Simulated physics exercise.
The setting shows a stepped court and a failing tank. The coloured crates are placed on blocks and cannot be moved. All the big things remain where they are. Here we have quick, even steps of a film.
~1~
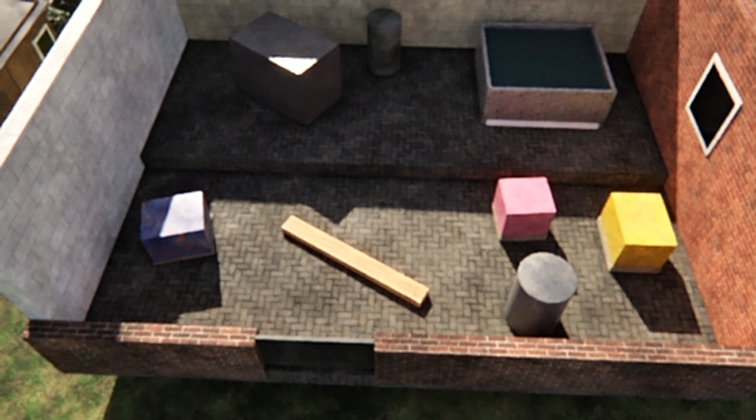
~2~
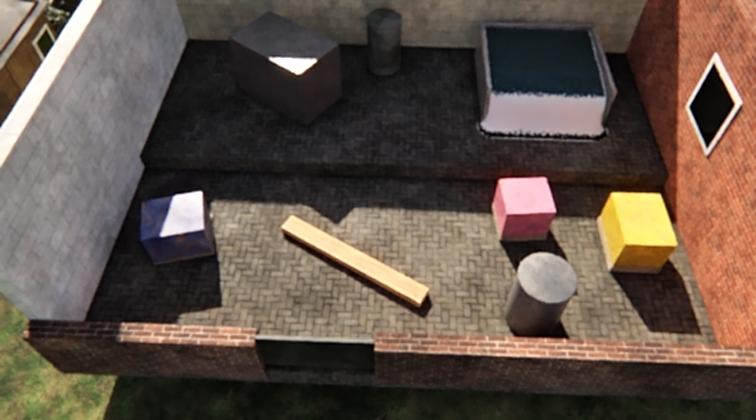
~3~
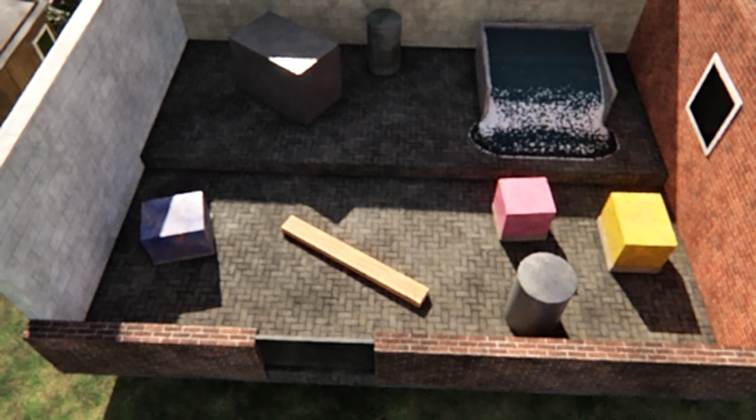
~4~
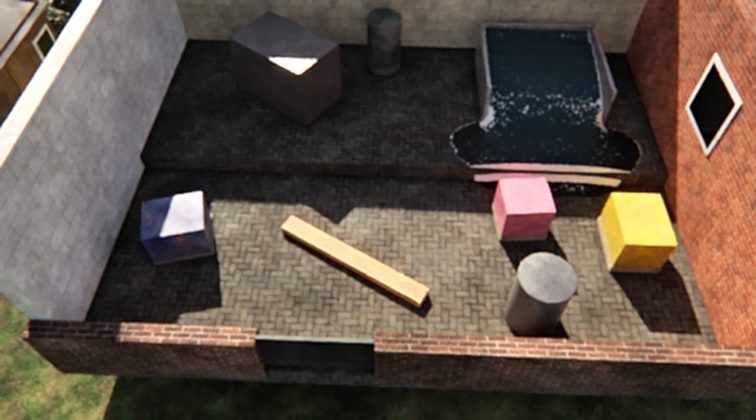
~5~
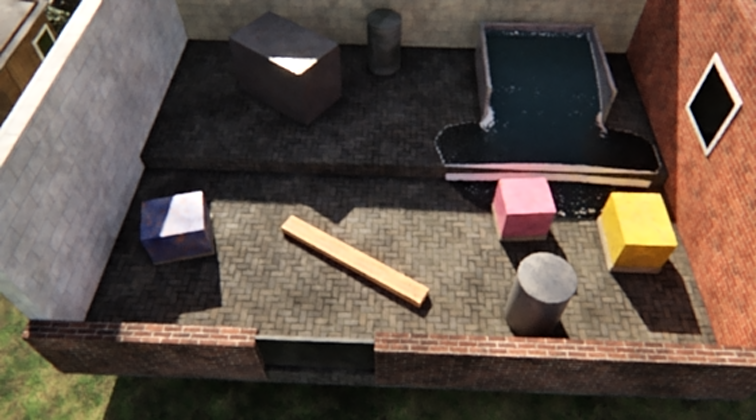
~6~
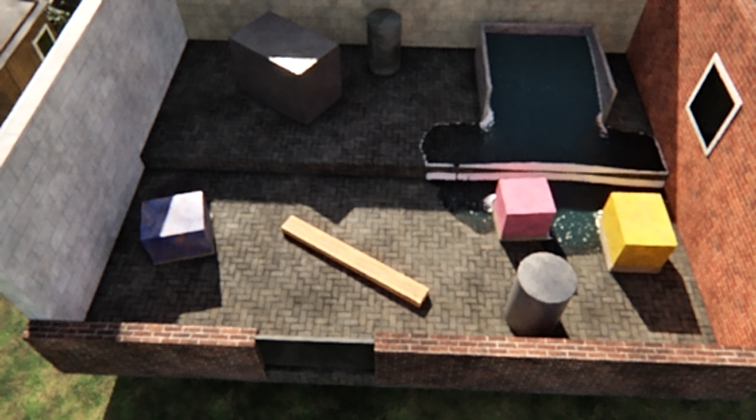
A walled, dark-paved court on two levels, with grass outside its low brick front wall, is seen from high above by a still camera. An open tank of dark water stands at the upper right, a dark block and cylinder upper left, with a bluish cube, wooden beam, pink and yellow cubes and grey cylinder below. The tank's front gives way, and water pours out, spreads sideways, drops over the step and runs around the pink cube.
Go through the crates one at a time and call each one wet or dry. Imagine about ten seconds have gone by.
The yellow crate is wet. The blue crate is wet. The pink crate is wet.
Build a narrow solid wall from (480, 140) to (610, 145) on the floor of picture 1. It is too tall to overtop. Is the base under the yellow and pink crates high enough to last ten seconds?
As I see it, yellow is untouched, while pink is untouched.
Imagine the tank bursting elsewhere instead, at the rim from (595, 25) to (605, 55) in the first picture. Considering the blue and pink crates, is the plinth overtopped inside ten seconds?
So the blue crate remains untouched while the pink crate goes wet.
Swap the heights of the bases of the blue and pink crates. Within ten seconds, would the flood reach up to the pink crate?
Note: Pink crate is flooded.
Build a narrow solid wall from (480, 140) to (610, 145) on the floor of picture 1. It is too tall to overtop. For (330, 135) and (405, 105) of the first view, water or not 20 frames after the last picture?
In order, I'd call them inundated and inundated.
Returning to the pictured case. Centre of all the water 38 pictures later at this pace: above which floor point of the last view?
It is near (471, 238).
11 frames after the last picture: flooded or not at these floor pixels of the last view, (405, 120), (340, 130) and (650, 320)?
One after the other: Clear, free of water, wet.
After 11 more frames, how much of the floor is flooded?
Roughly 35 %.
A moment on, water covers 25 % of the floor; the yellow crate water round its plinth, the blue crate not reached, the pink crate water round its plinth.
Next, water covers 35 % of the floor; the yellow crate water round its plinth, the blue crate not reached, the pink crate water round its plinth.
Then, water covers 45 % of the floor; the yellow crate water round its plinth, the blue crate water round its plinth, the pink crate water round its plinth.
Later, water covers 60 % of the floor; the yellow crate water round its plinth, the blue crate water round its plinth, the pink crate water round its plinth.
In the end, water covers 60 % of the floor; the yellow crate was topped, the blue crate was topped, the pink crate was topped.
